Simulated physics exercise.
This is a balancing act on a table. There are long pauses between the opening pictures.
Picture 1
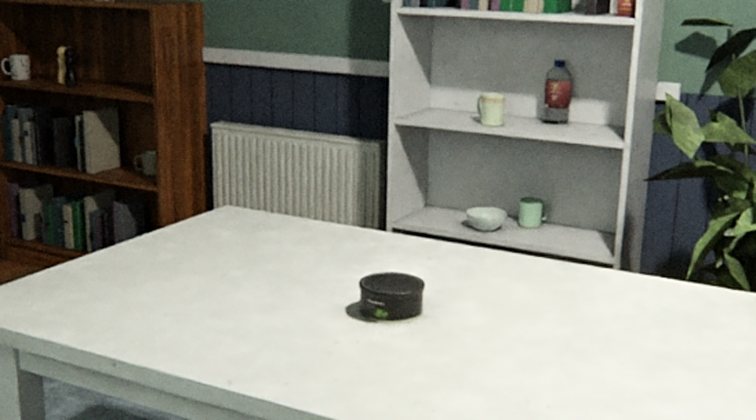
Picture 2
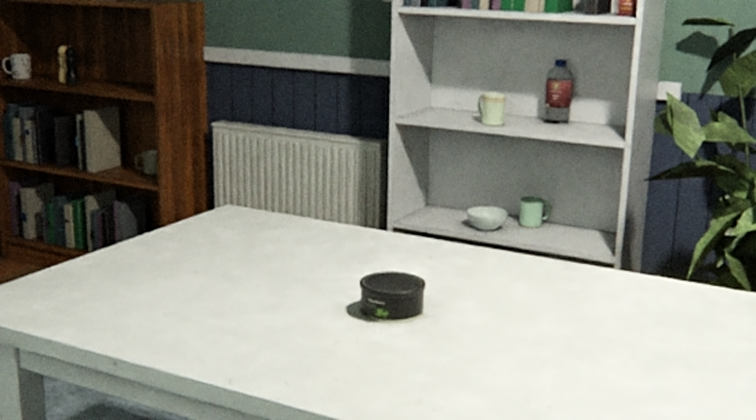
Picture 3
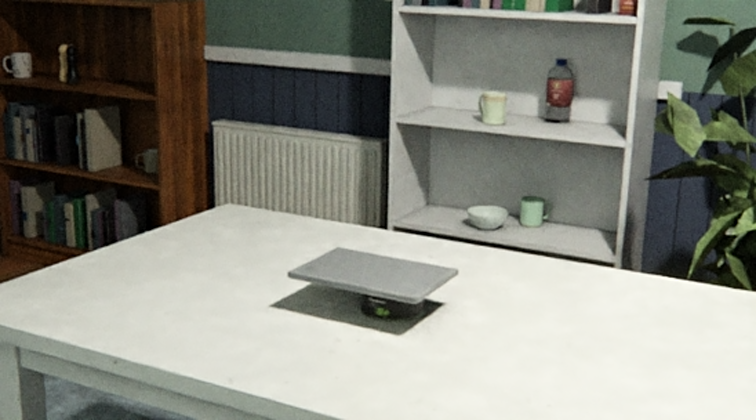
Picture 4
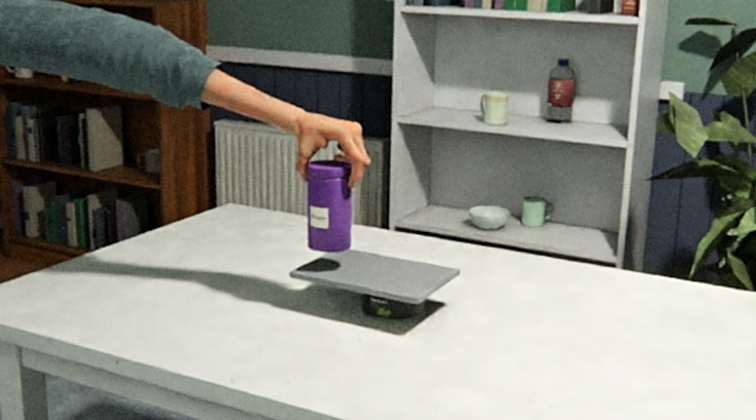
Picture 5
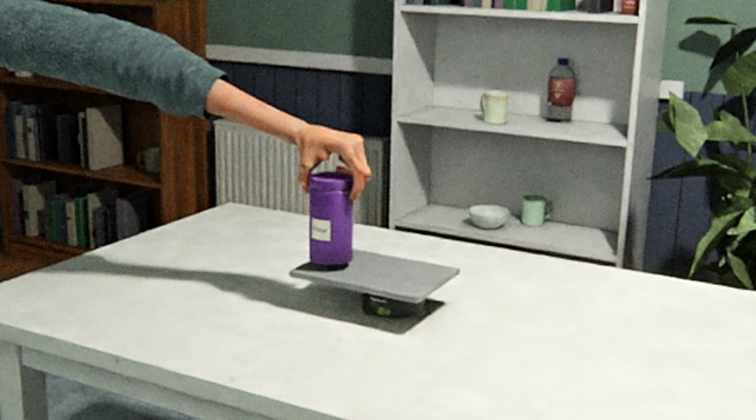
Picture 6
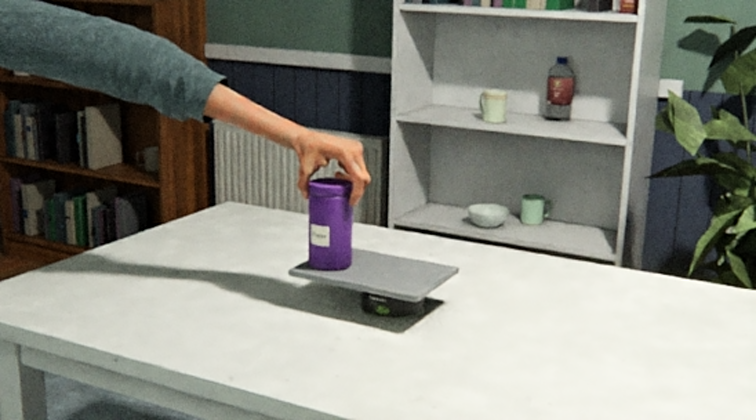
At first, a small black tub sits alone on a white table in front of shelves and a radiator. Next, a flat grey board lies across the top of the tub. A hand then reaches in from the left, lowers a purple jar onto the board's left part, and keeps gripping it.
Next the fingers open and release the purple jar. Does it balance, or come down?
As it turns out, it comes apart.
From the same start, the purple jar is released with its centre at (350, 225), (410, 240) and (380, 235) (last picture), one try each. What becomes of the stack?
First try: It comes apart; second try: It keeps its balance; third try: It stays up.
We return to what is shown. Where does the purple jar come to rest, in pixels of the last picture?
At about (286, 258).
Then, 0.30 s past the last view, purple jar now fallen; grey lid rocked 31° from its first pose.
Then, 0.40 s past the last view, grey lid rocked 28° from its first pose.
Then, 0.50 s past the last view, grey lid rocked 8° from its first pose.
Then, 1.50 s past the last view, nothing new.
Finally, fallen, purple jar; the other 2 still in place. Final places as the last picture's camera would see them, purple jar near (287, 258). The stack gives way.
